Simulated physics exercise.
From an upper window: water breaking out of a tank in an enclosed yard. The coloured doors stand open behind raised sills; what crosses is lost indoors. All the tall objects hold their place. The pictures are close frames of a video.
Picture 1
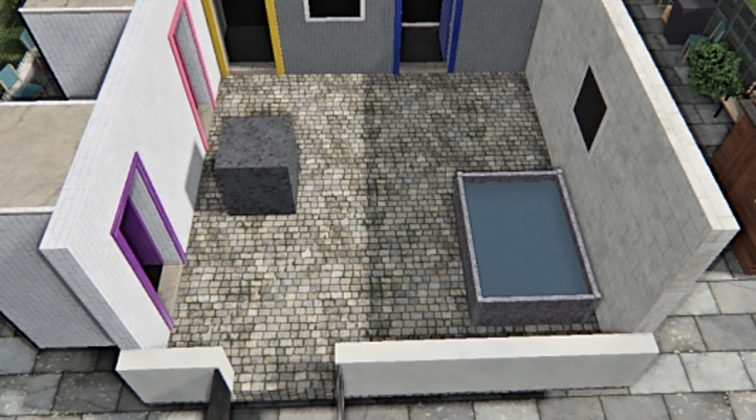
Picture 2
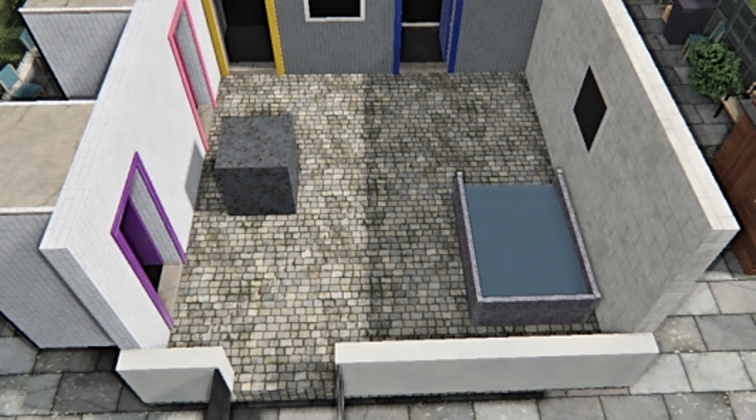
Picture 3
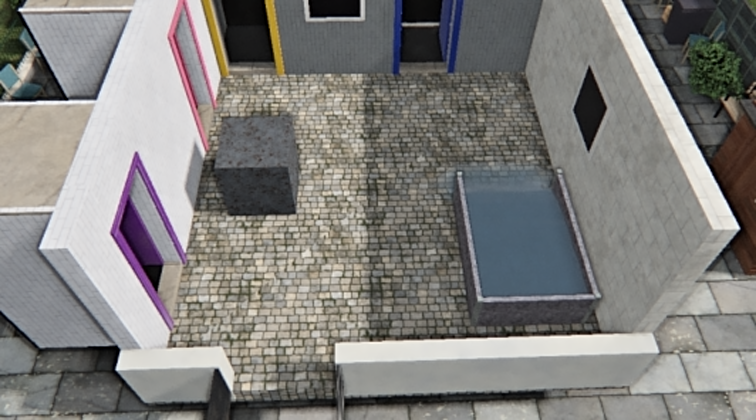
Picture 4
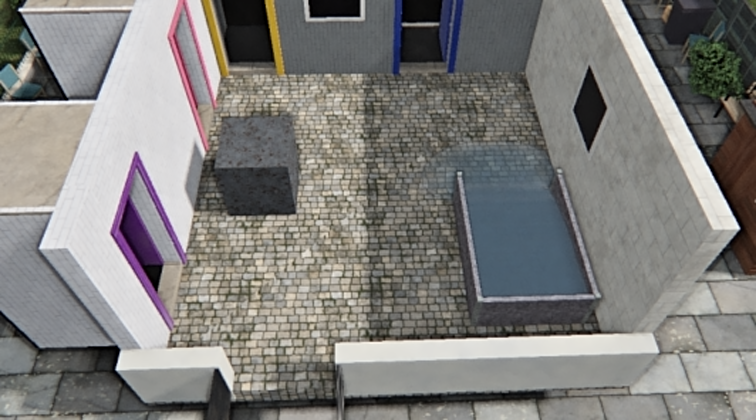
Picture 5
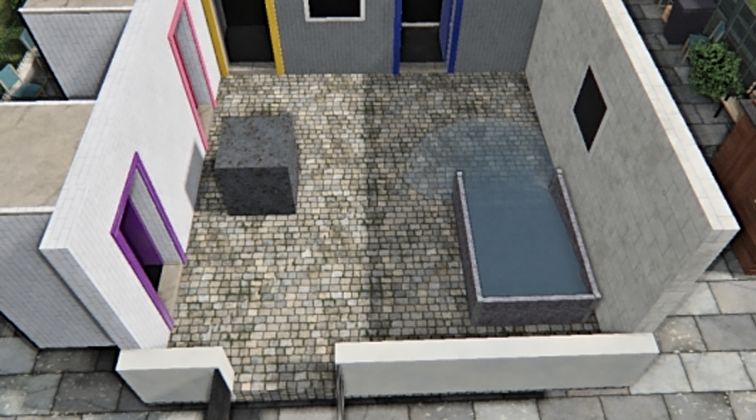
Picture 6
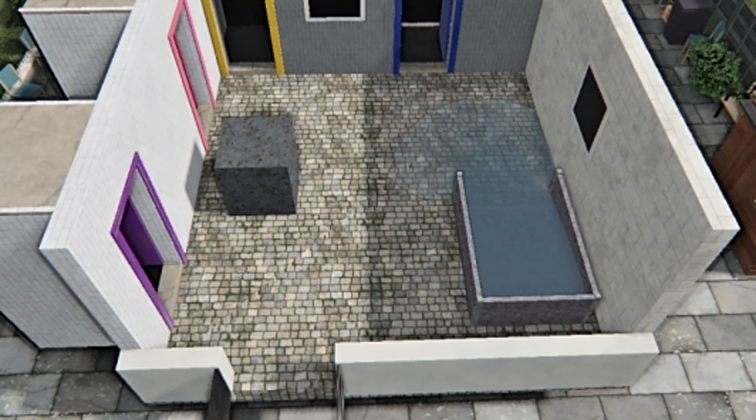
In an enclosed cobbled yard with coloured doorways and a dark block, a water tank's far side opens, and water pours out through the gap, spreading in a thin, rounded sheet across the paving behind the tank.
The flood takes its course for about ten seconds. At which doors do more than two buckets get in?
One by one: The blue door takes more than that; the purple door stays under that; the yellow door stays under that; the pink door stays under that.
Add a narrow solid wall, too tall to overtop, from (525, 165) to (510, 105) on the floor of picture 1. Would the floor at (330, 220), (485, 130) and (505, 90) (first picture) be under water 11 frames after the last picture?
In turn: No water, wet, flooded.
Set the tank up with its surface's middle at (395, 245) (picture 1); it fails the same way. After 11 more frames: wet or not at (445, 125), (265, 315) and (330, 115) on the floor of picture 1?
As listed: Wet, clear, awash.
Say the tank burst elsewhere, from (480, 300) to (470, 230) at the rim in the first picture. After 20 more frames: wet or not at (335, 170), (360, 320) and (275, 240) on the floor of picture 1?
As listed: Wet, awash, awash.
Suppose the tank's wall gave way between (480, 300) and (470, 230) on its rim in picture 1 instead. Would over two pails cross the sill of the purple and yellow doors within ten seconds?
My reading: Purple takes more, yellow takes less.
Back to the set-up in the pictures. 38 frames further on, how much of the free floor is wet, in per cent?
Some 75 per cent.
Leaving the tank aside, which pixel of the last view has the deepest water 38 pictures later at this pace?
Close to (250, 159).
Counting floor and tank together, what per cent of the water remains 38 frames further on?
I make it 92 per cent.
A moment on, water covers 30 % of the floor; the blue door under two buckets in, the purple door not reached, the yellow door not reached, the pink door not reached.
Next, water covers 35 % of the floor; the blue door over two buckets in, the purple door not reached, the yellow door not reached, the pink door not reached.
Then, water covers 40 % of the floor; the blue door far over two buckets in, the purple door not reached, the yellow door wet at the sill, nothing in, the pink door not reached.
Later, water covers 75 % of the floor; the blue door far over two buckets in, the purple door wet at the sill, nothing in, the yellow door under two buckets in, the pink door under two buckets in.
In the end, water covers 95 % of the floor; the blue door far over two buckets in, the purple door wet at the sill, nothing in, the yellow door under two buckets in, the pink door under two buckets in.
